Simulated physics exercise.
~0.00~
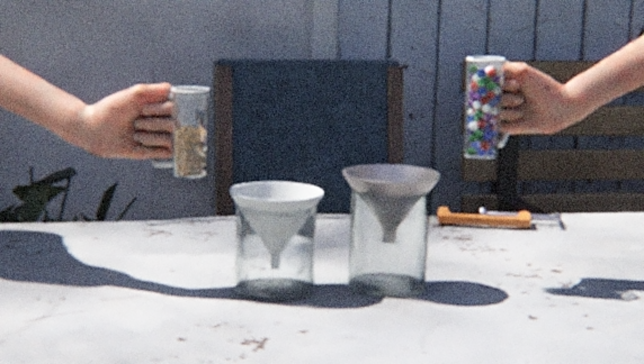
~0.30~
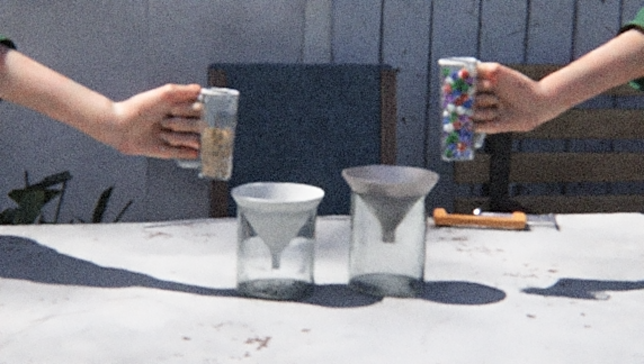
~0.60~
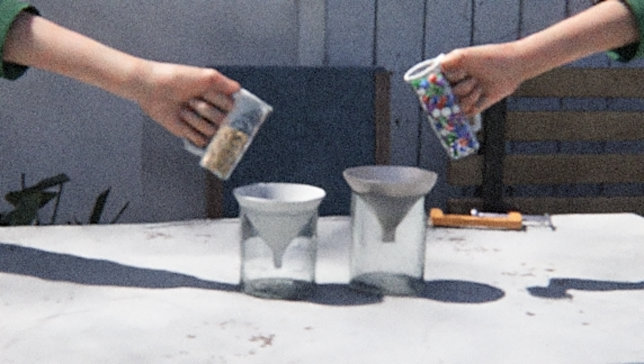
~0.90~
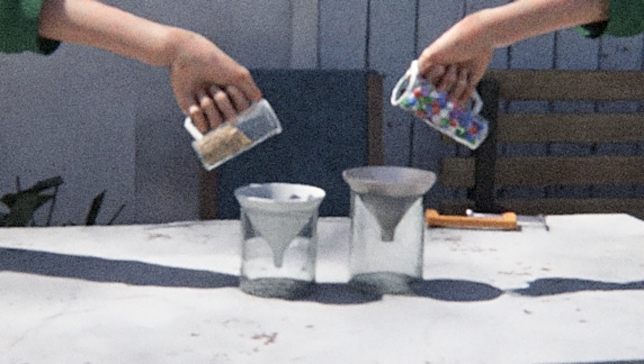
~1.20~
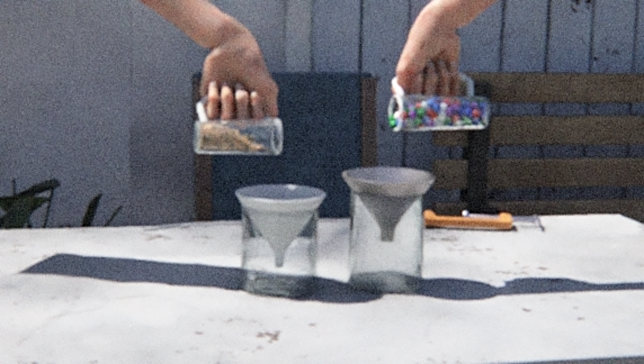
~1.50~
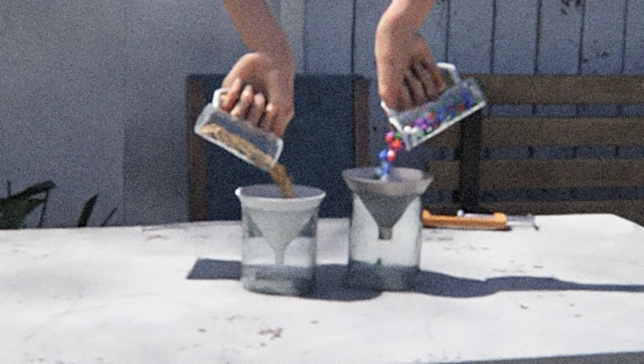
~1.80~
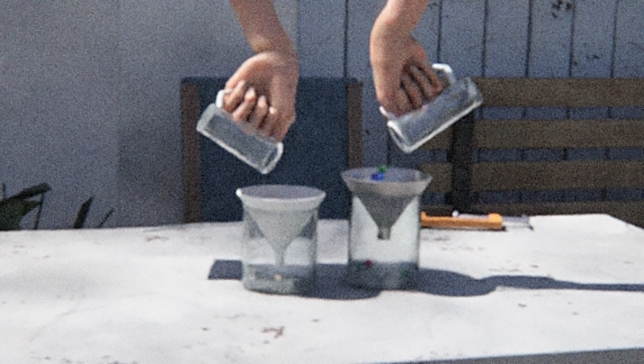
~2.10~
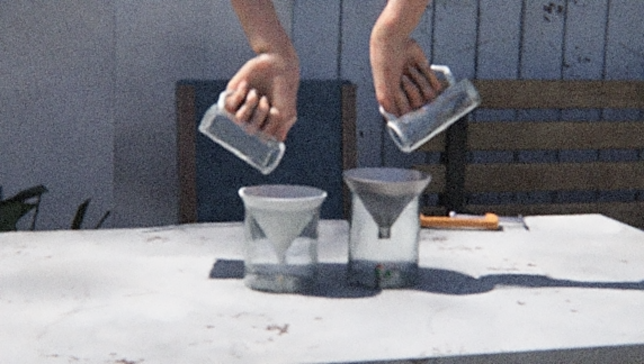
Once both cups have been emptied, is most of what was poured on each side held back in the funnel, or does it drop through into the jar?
Both funnels hold most of it back. The tan bits on the left and the colourful beads on the right mostly stay above, leaving little in either jar.
